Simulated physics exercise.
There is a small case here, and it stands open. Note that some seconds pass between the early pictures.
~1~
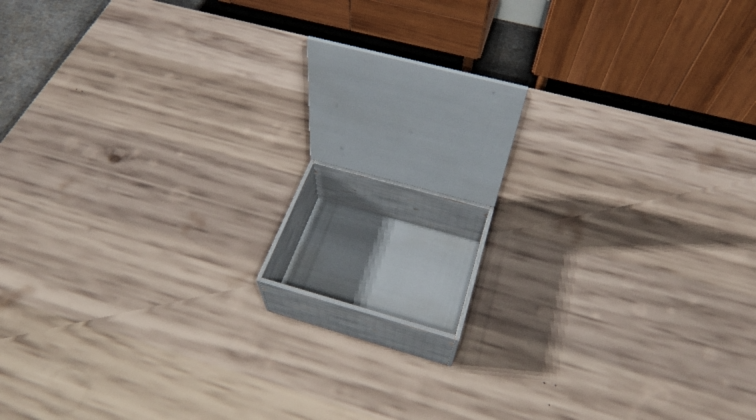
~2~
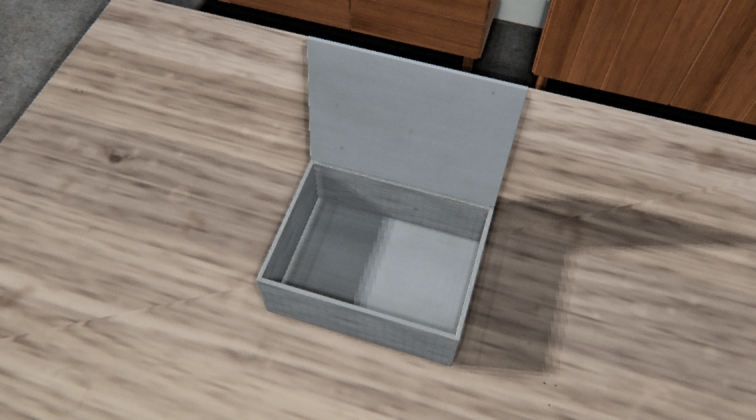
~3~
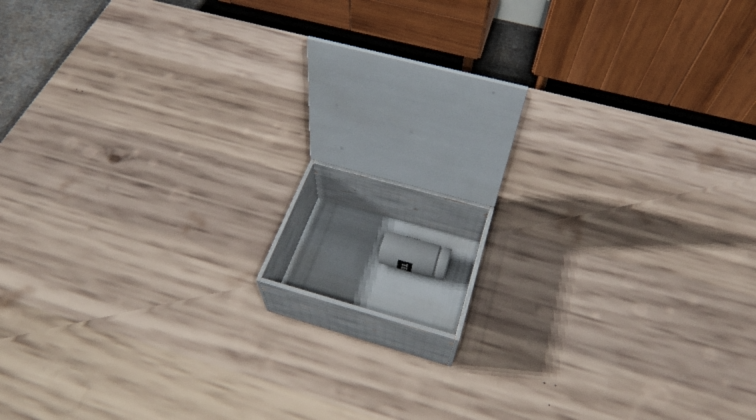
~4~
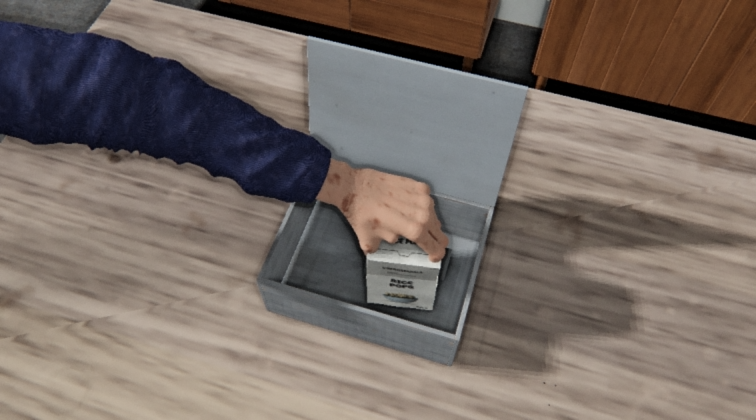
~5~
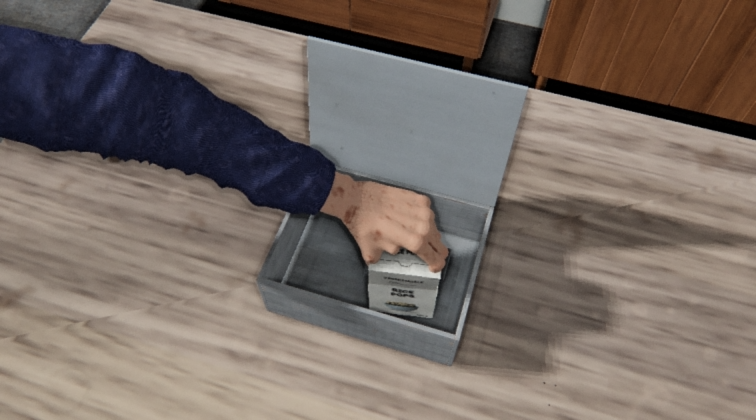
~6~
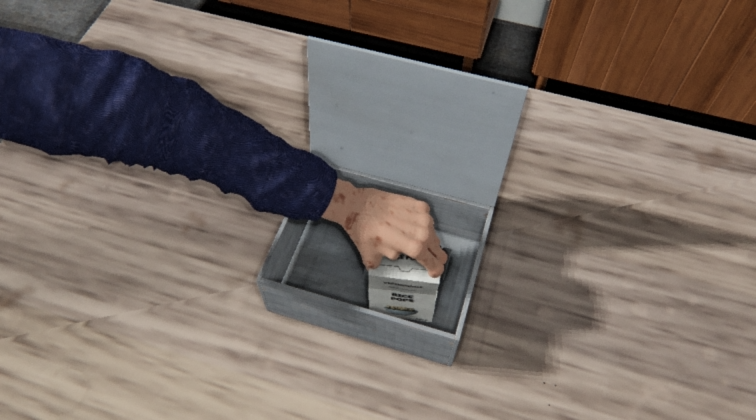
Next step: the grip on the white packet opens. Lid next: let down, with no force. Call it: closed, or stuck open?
Stuck open.
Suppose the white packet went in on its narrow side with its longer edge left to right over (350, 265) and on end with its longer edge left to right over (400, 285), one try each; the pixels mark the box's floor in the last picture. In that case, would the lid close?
Shut, then open.
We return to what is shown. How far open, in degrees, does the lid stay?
Some 18°.
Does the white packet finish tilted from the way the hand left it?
Simply put, the white packet remains unturned.
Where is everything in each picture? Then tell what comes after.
In the first picture, the last thing is not in view yet.
In the second picture, the last thing is not in view yet.
In the third picture, the last thing is not in view yet; grey shaker (415, 256).
In the fourth picture, still above its spot; white packet (403, 271).
In the fifth picture, still above its spot; white packet (404, 280).
In the sixth picture, put in, still held; white packet (404, 285).
Then, 1.10 s later than the last frame, lid starting down.
Then, 1.50 s later than the last frame, lid 66° above the rim.
Then, 1.80 s later than the last frame, lid 46° above the rim.
Then, 2.10 s later than the last frame, lid 22° above the rim.
When it is over, lid 18° above the rim; both as before. End places, in pixels of the last picture, white packet near (404, 285).
